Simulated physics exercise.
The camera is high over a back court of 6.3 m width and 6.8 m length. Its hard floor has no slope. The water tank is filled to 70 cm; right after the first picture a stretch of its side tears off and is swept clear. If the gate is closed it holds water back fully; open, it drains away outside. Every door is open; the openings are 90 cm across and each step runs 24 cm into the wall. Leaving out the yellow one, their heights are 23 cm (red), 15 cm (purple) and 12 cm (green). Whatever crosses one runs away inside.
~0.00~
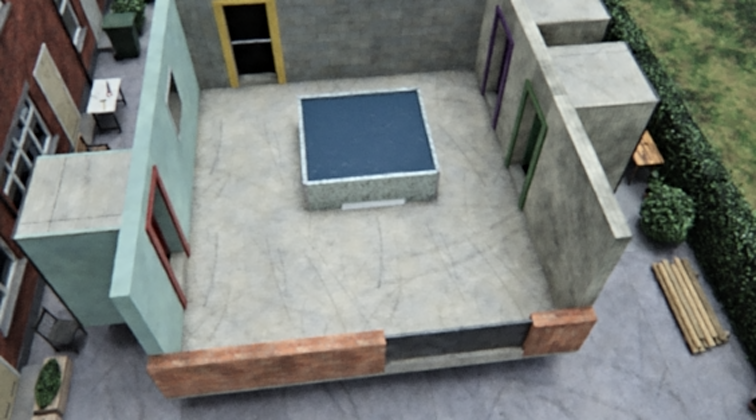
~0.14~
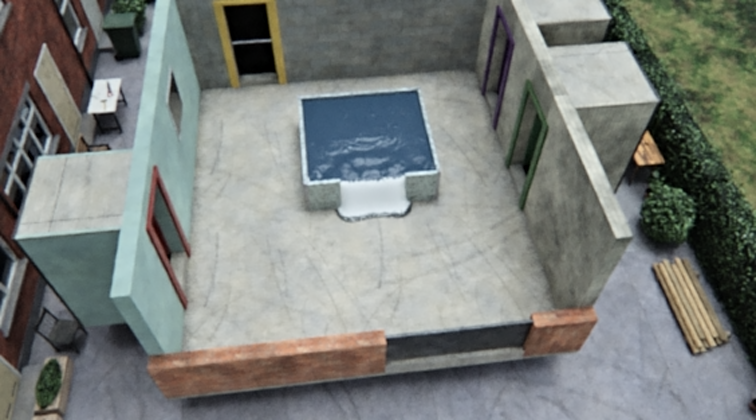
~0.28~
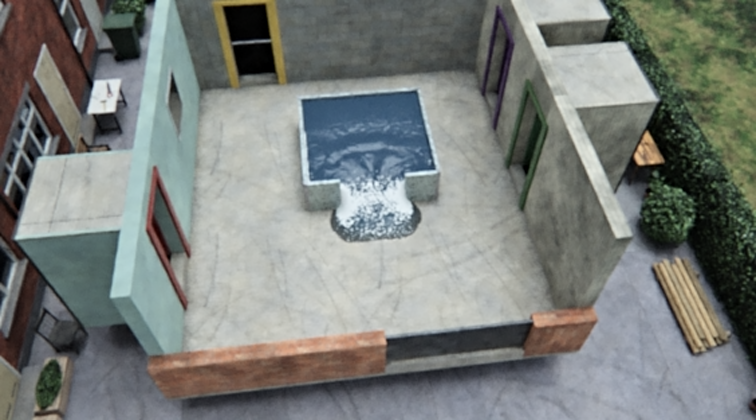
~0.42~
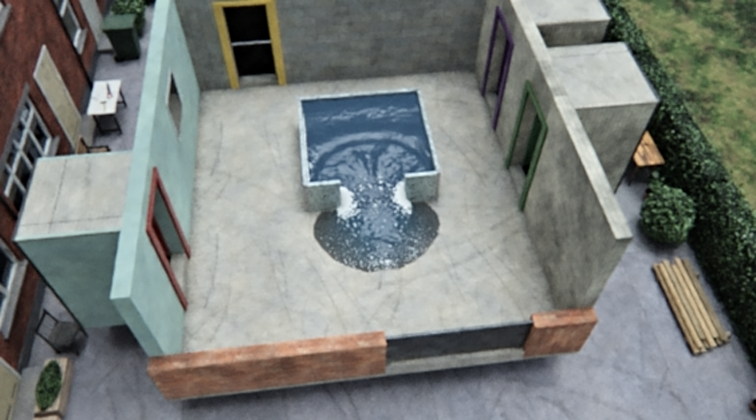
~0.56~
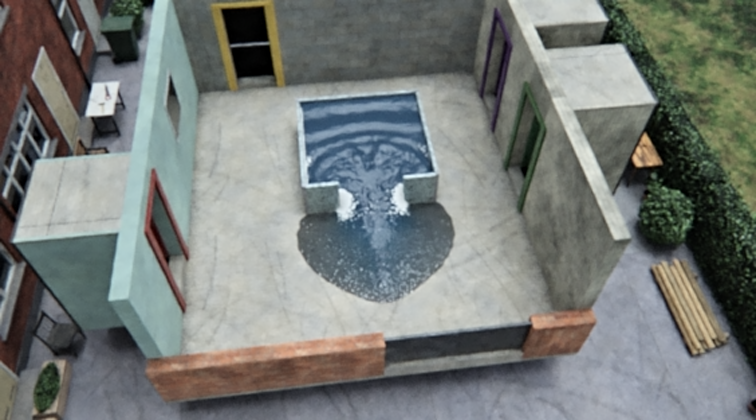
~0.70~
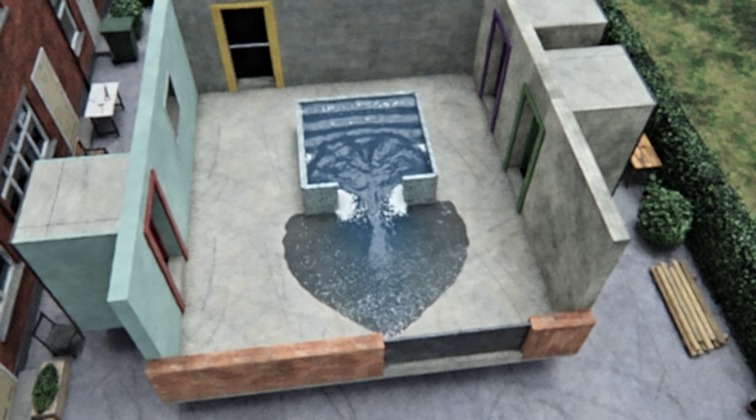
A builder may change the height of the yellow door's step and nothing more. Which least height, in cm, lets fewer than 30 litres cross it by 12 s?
Close to 10.5 cm is just enough.
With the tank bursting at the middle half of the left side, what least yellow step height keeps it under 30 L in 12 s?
Then roughly 14.0 cm.
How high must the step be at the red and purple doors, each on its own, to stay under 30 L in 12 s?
About 9.0 cm at red and 8.5 cm at purple.
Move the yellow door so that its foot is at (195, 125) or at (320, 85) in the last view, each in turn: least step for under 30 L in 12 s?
About 9.0 and 8.5 cm.
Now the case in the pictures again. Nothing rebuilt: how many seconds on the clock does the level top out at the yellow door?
Near 10.0 s.
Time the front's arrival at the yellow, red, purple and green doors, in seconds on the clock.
Yellow 5.5 s, red 2.6 s, purple 4.5 s, green 3.4 s.
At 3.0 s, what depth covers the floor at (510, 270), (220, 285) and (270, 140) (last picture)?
Roughly 11, 2 and 0 cm, in turn.
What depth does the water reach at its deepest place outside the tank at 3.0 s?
Roughly 36 cm.
After 1.4 s water covers 30 % of the floor, deepest (40 cm) near (371, 215); it has not reached the yellow door.
After 3.0 s water covers 40 % of the floor, deepest (36 cm) near (553, 336); it has not reached the yellow door.
After 12.0 s water covers 95 % of the floor, deepest (16 cm) near (192, 182); 14 cm at the yellow door, 14 litres in over its 12 cm step.
At the yellow door as built, the water arrived by 5.5 s and peaked near 15 cm at 9.8 s.
Run again over the same 12 s with other heights there, 58 litres in over 9 cm, 14 litres over 12 cm. The limit of 30 litres is kept from about 10.5 cm up.
